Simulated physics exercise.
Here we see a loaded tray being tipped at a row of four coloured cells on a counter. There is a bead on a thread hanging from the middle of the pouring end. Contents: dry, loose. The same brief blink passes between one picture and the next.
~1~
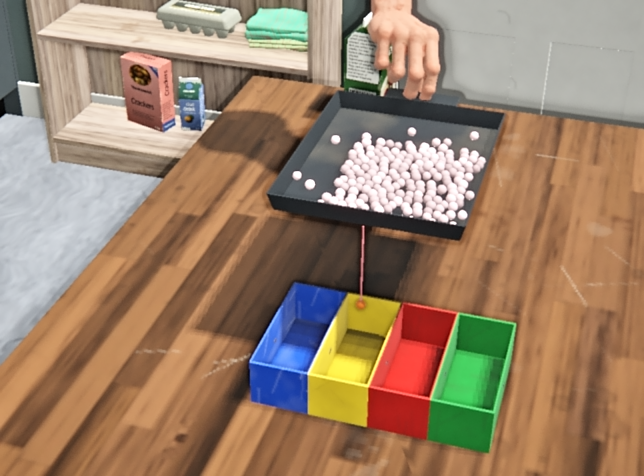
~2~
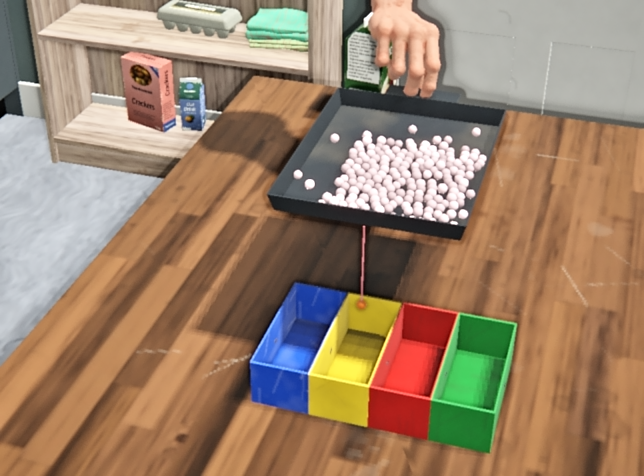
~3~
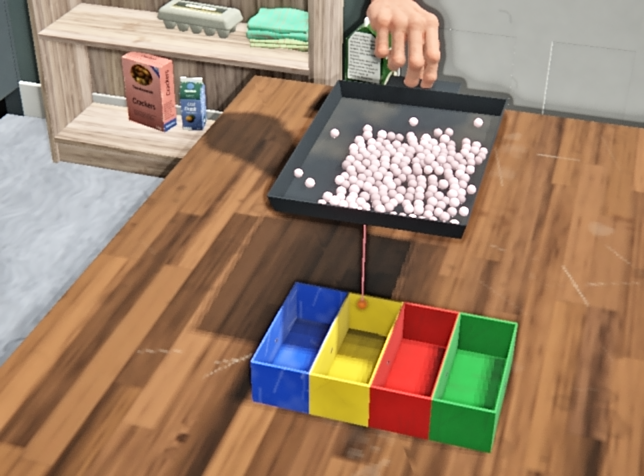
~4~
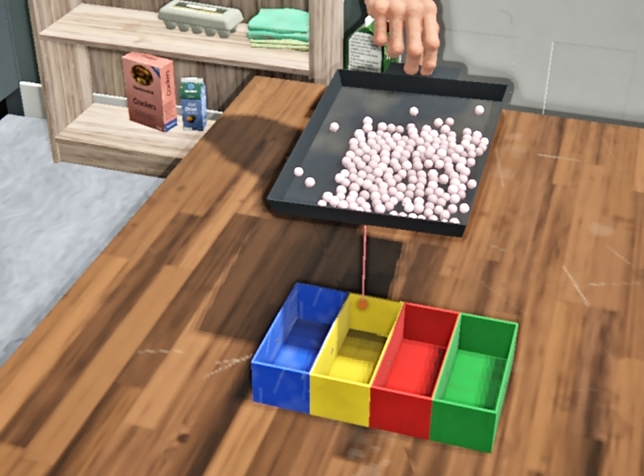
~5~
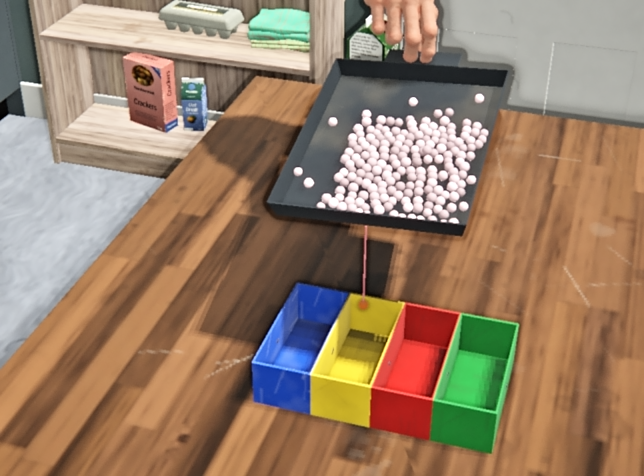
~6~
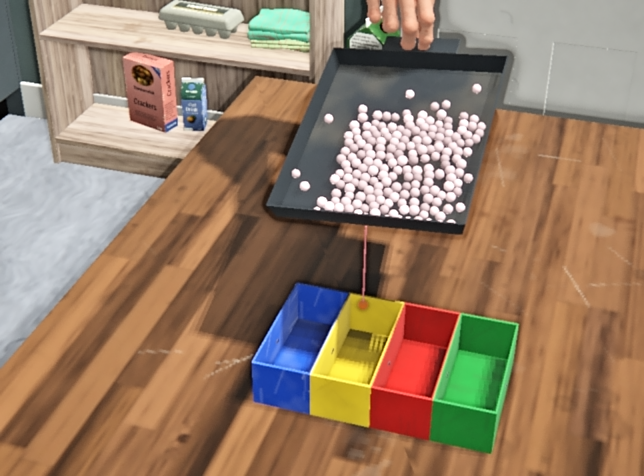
A dark tray of pale pink beads tilts steadily above four coloured cells, its far side rising.
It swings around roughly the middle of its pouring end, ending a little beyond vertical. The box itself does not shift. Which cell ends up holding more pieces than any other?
The blue cell ends up holding the most.
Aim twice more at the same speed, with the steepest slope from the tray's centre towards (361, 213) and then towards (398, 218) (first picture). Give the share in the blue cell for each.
Somewhere close to 30 % the first time, 0 % the second.
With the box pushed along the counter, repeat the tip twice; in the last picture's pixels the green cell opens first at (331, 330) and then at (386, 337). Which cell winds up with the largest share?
The red cell, and then that yellow cell.
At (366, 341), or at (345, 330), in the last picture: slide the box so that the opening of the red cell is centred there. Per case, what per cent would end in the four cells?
It comes to about 100 per cent the first time and about 100 per cent the second.
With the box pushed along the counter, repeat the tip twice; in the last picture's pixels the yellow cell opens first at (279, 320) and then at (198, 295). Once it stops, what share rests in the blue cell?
First placement: Some 10 %; second placement: Some 0 %.
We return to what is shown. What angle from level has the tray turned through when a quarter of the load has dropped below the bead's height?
Somewhere around 85 degrees.
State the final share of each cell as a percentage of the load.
Blue cell: Roughly 40; yellow cell: Roughly 20; red cell: Roughly 0; green cell: Roughly 0.
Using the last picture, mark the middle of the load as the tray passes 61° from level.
(350, 193).
Soon, tray tipped steeply; nearly all on the tray; a stray few falling or outside the box.
A while on, tray tipped right over; a small part on the tray; about a quarter in the blue cell; about a quarter in the yellow cell; a stray few in the red cell; about half falling or outside the box.
Towards the end, tray tipped past a quarter turn; about a third in the blue cell; about a quarter in the yellow cell; a stray few in the red cell; about a third falling or outside the box.
Finally, tray tipped past a quarter turn; about a third in the blue cell; about a quarter in the yellow cell; a stray few in the red cell; none in the green cell; about a third outside the box.
